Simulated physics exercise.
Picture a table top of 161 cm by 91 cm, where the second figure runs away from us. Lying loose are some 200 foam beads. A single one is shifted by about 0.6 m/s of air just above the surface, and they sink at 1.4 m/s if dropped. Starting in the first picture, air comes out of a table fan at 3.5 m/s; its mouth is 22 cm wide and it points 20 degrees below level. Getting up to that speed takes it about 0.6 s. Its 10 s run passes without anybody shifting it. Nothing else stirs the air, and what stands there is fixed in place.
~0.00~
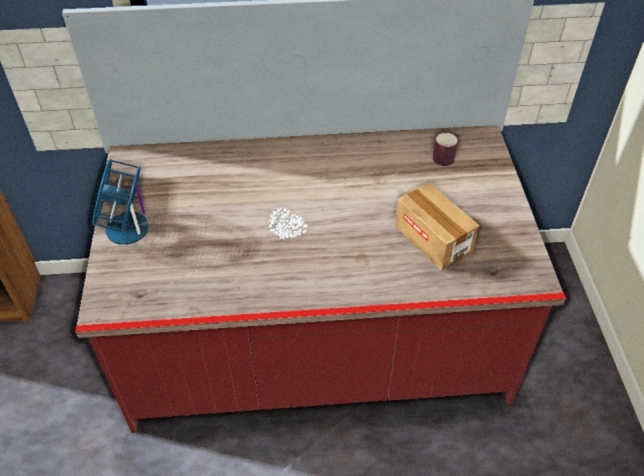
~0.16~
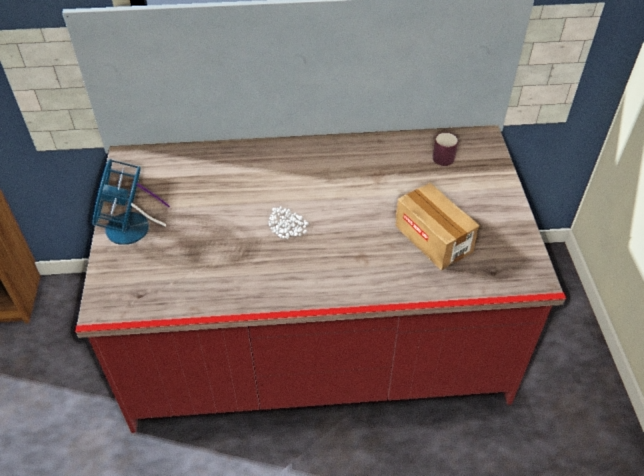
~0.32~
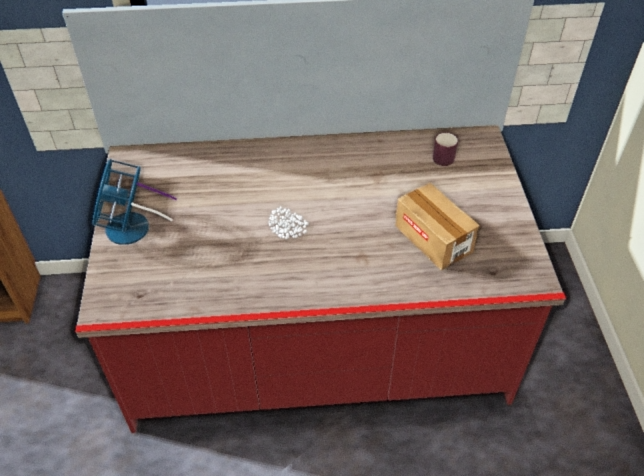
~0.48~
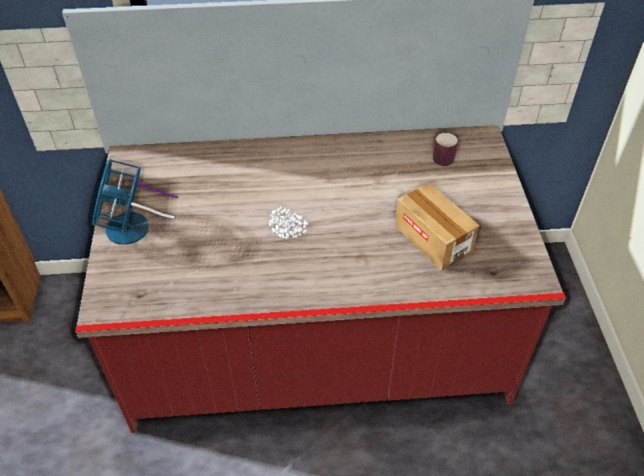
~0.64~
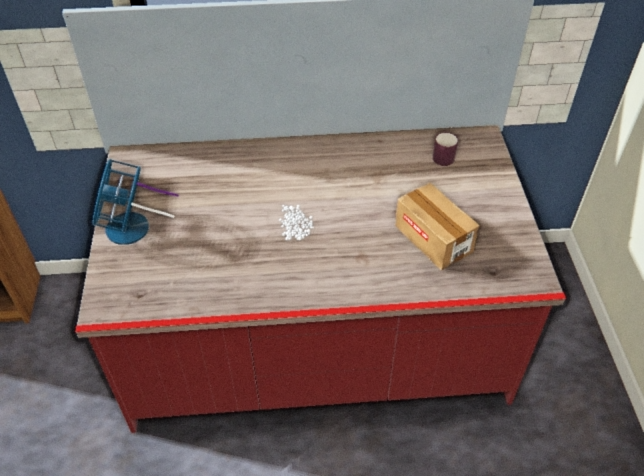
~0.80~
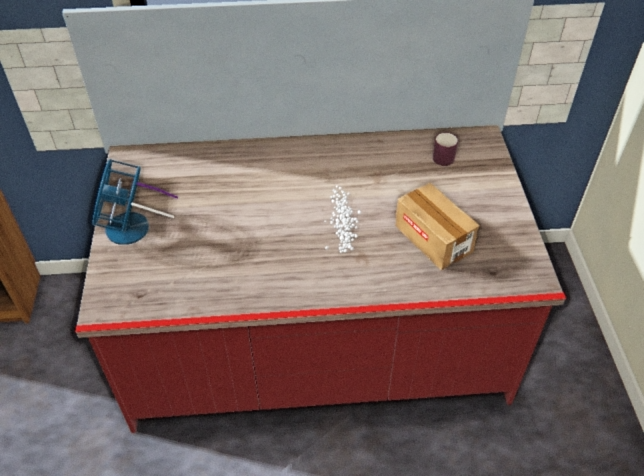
White foam beads sit still beside a blue table fan, then scatter right toward a box.
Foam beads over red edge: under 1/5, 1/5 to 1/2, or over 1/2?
Twenty to fifty percent.
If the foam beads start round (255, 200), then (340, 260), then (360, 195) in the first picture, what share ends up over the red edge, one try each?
Taking the three spots in order, you'd get around 0 percent, 100 percent and 0 percent.
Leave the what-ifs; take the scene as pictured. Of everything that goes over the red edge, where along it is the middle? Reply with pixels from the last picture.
(498, 303).
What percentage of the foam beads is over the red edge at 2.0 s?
About 40 %.
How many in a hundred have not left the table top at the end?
About 0 percent of them remain.
After 2.0 s, 1 % are on the move or not yet settled, 36 % are over the red edge.
After 3.2 s, 0 % are on the move or not yet settled, 36 % are over the red edge.
After 5.5 s, 0 % are on the move or not yet settled, 36 % are over the red edge.
After 10.0 s, at the end, 36 % are over the red edge.
